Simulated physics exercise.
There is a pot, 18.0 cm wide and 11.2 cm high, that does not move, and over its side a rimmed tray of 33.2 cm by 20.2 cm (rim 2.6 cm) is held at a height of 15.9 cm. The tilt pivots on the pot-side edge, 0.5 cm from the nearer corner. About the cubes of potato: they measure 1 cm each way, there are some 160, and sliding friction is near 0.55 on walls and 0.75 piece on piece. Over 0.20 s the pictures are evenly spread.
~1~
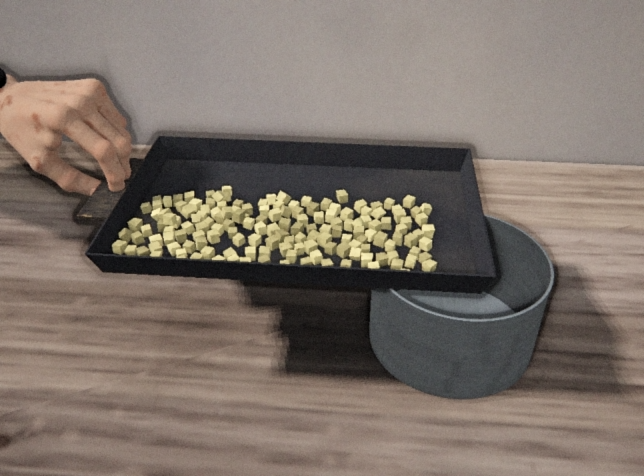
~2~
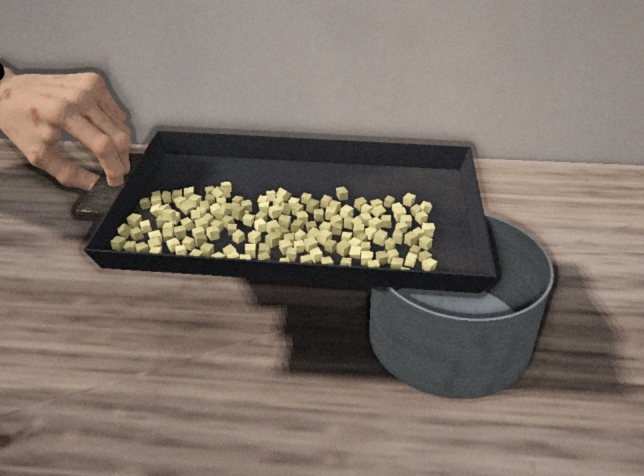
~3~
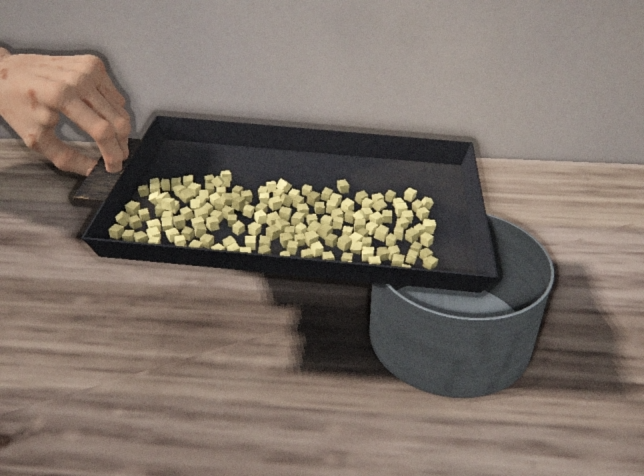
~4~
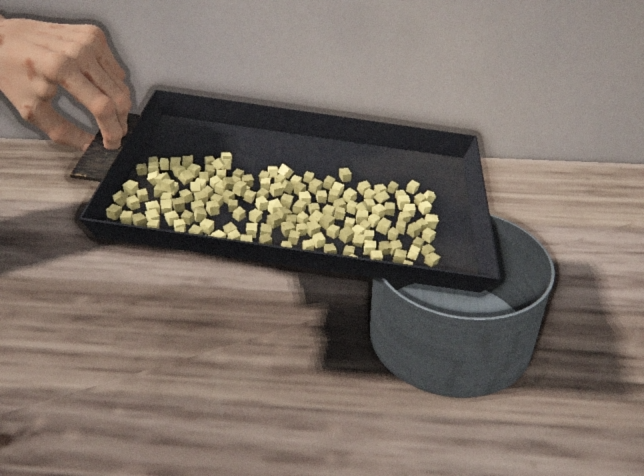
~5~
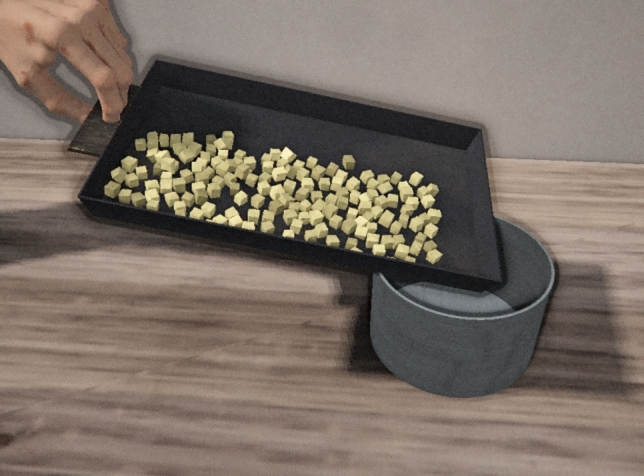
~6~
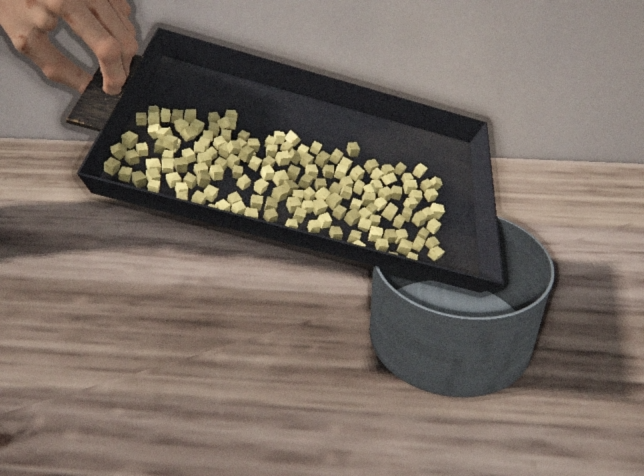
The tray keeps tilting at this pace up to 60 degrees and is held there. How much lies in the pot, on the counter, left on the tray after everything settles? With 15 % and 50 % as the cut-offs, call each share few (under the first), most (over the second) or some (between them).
My estimate: Pot: Few, counter: Most, tray: Some.
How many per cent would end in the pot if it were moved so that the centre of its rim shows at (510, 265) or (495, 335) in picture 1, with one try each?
Spot one: Some 5 per cent; spot two: Some 60 per cent.
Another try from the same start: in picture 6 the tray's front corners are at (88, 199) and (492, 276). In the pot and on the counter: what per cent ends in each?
The pot gets 0 and the counter 45.
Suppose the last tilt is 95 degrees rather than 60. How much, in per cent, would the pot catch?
Result: Close to 0 %.
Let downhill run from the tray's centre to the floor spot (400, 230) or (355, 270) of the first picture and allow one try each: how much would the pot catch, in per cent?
Approximately 10 percent, then 0 percent.
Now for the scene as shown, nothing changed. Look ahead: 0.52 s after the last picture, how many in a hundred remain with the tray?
70%, roughly.
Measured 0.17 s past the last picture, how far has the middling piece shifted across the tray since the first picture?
0 cm.
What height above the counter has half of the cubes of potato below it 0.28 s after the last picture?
I'd put it near 30 cm.
Then, 0.17 s after the last picture, tilt 41 degrees; the tray holds 100 %, the pot 0 %.
Then, 0.28 s after the last picture, tilt 55 degrees; the tray holds 100 %, the pot 0 %.
Then, 0.52 s after the last picture, tilt 60 degrees; the tray holds 70 %, the pot 0 %.
In the end, pot 0 %, counter 65 %, tray 35 %.
